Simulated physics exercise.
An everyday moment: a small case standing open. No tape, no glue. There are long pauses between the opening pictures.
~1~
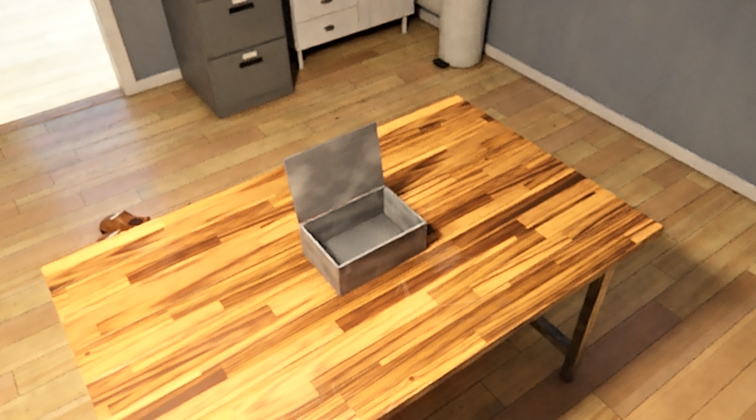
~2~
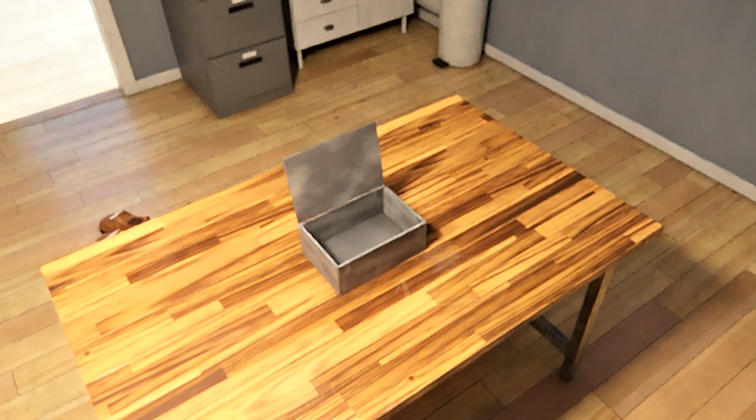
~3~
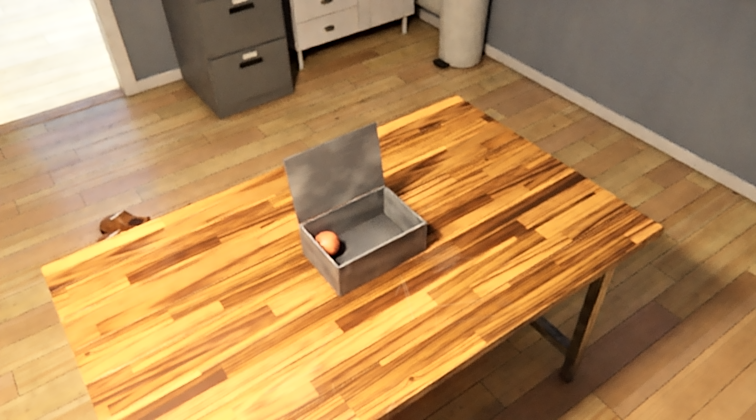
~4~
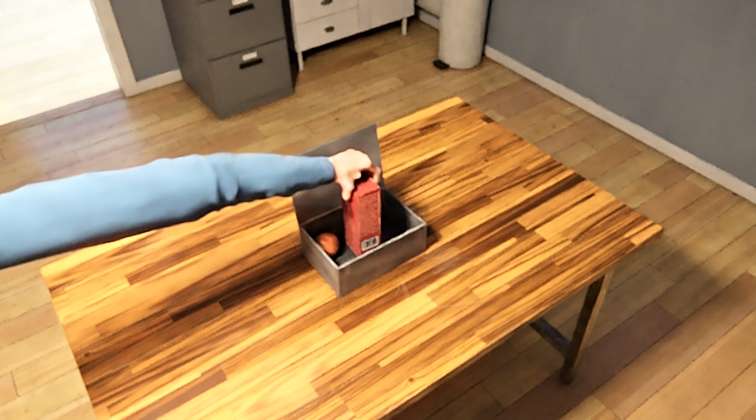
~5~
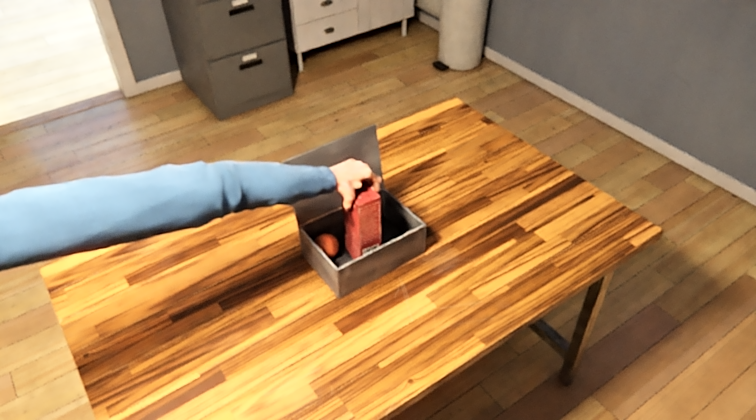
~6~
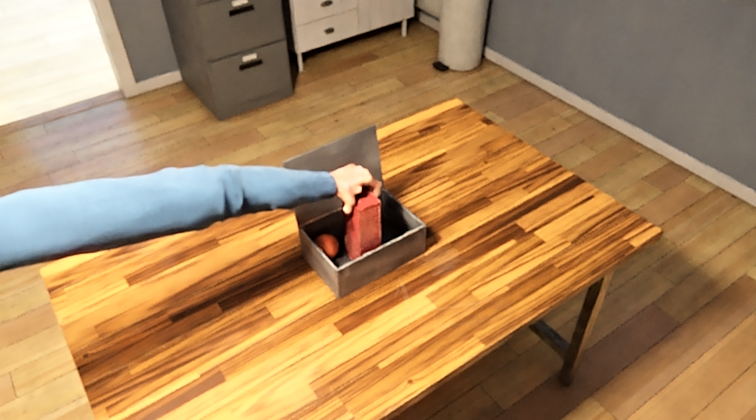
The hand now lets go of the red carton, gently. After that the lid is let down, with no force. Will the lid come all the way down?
Outcome: The lid is held up.
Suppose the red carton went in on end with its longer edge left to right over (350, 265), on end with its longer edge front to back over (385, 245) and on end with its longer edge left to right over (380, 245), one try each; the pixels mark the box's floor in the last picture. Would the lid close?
First, it is held up; second, it is held up; third, it stays ajar.
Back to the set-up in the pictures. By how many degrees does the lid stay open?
Some 60° above the rim.
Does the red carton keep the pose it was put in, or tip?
It keeps its pose.
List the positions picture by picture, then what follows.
The last thing is not in view yet, in the first picture.
The last thing is not in view yet, in the second picture.
The last thing is not in view yet, in the third picture.
Still above its spot; red carton (362, 216), in the fourth picture.
Still above its spot; red carton (362, 224), in the fifth picture.
In place under the hand; red carton (362, 229), in the sixth picture.
Then, 1.30 s after the last picture, lid 77° above the rim.
Then, 2.20 s after the last picture, lid 61° above the rim.
At rest, lid 61° above the rim; both in place. Seen from the same camera at the end, red carton near (362, 229).
